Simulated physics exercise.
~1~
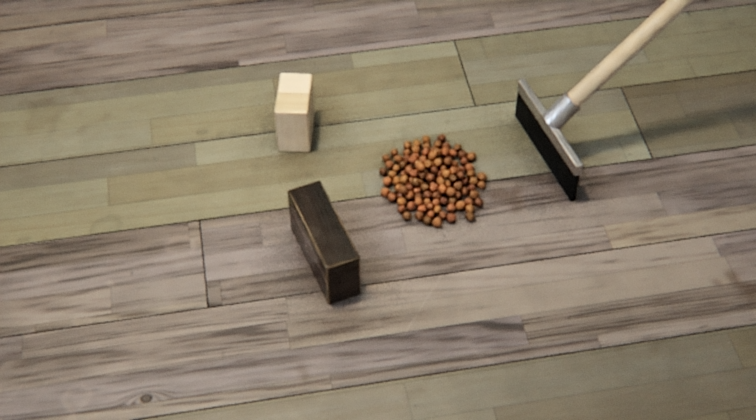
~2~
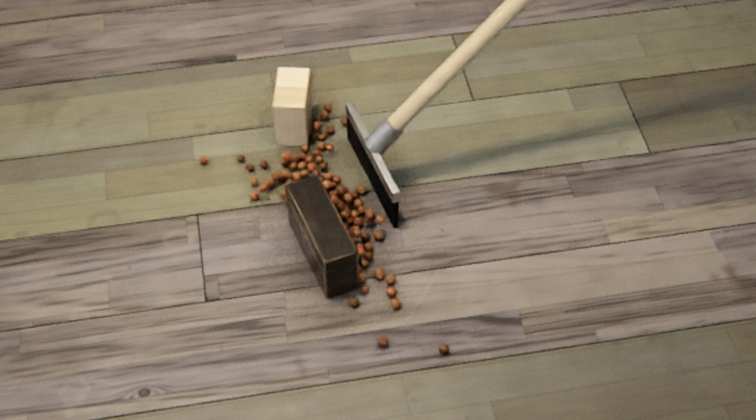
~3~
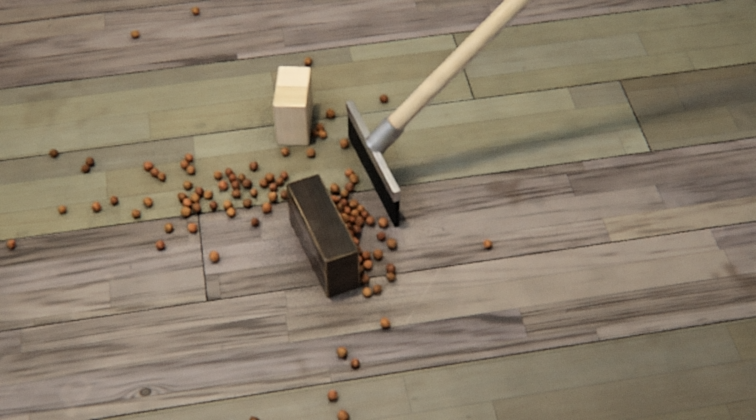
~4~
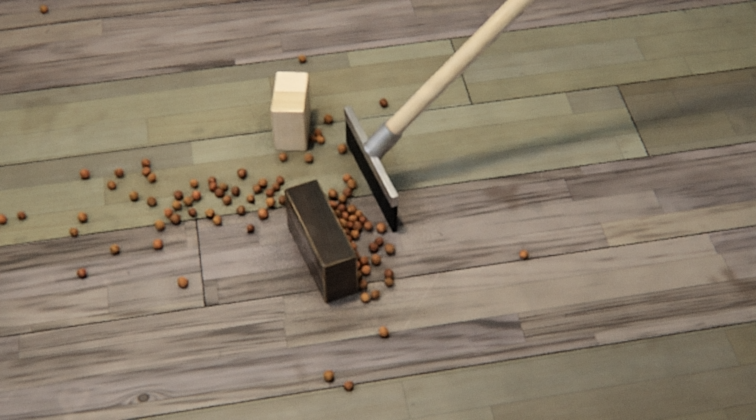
Squeegee pushing a pile of hazelnuts left against two blocks, then stopping as many scatter through the gap and others stay held behind.
